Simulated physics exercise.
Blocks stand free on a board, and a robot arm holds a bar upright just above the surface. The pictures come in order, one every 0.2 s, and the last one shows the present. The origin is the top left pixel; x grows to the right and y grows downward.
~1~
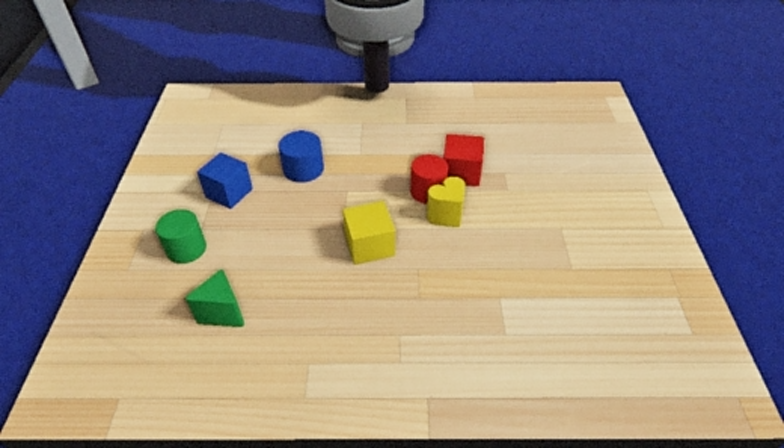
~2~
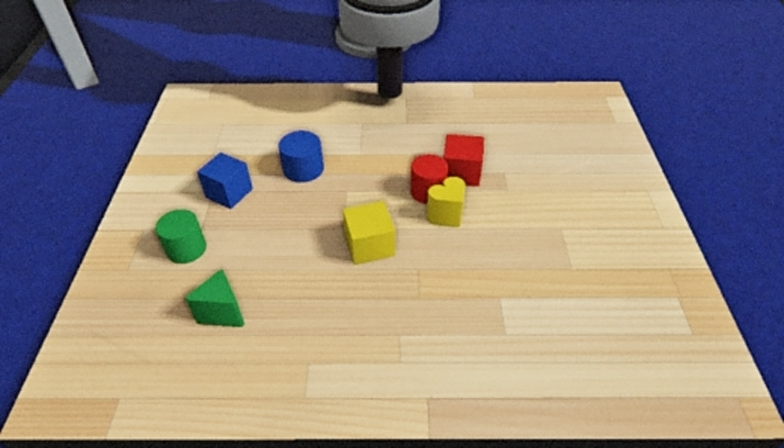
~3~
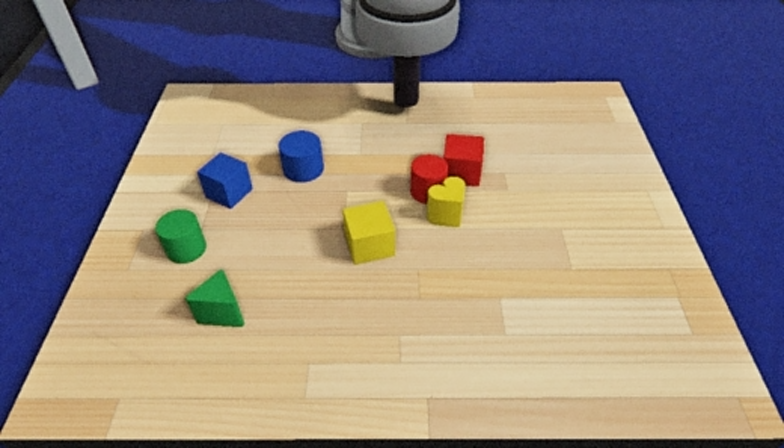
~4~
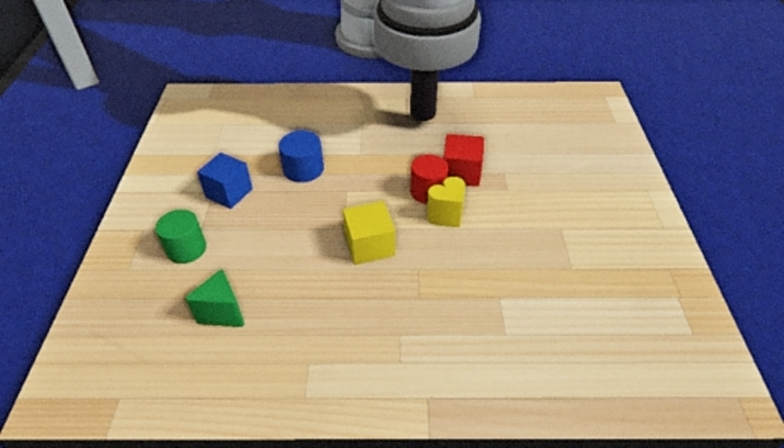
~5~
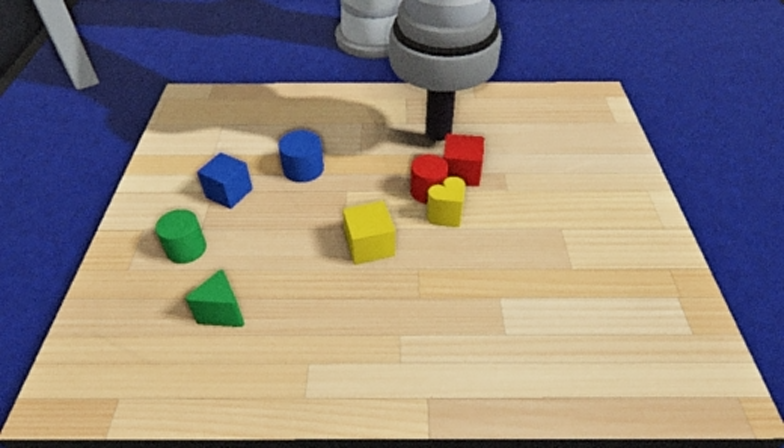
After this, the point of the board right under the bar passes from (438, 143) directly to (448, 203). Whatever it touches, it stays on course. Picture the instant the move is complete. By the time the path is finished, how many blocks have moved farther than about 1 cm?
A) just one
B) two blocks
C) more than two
The answer is C.
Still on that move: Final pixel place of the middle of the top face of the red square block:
(487, 172)
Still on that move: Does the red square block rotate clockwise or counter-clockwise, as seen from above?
Direction: Anticlockwise.
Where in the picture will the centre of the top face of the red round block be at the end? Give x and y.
The centre of its top face lies at (418, 186).
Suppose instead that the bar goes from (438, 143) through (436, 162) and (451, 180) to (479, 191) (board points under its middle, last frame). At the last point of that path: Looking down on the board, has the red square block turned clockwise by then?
No.
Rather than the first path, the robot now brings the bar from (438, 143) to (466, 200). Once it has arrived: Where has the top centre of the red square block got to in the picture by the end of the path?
Expect it around (504, 184).
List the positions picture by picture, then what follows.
Bar tip at (377, 87); block tops, yellow square block at (368, 219); red round block at (430, 166); yellow heart at (449, 190); red square block at (464, 146), in the first frame.
Bar at (390, 92); blocks unchanged, in the second frame.
Bar at (406, 101); blocks unchanged, in the third frame.
Bar at (423, 114); blocks unchanged, in the fourth frame.
Bar at (439, 133); yellow square block at (368, 219); red round block at (430, 166); yellow heart at (449, 190); red square block at (464, 146), in the fifth frame.
The first path, step by step. Halfway along, bar at (444, 162); red square block at (478, 160), turned 35° anticlockwise.
At the end, bar at (449, 193); yellow square block in place; red round block at (418, 186); yellow heart at (449, 203), turned 15° anticlockwise; red square block at (487, 172), turned 90° anticlockwise.
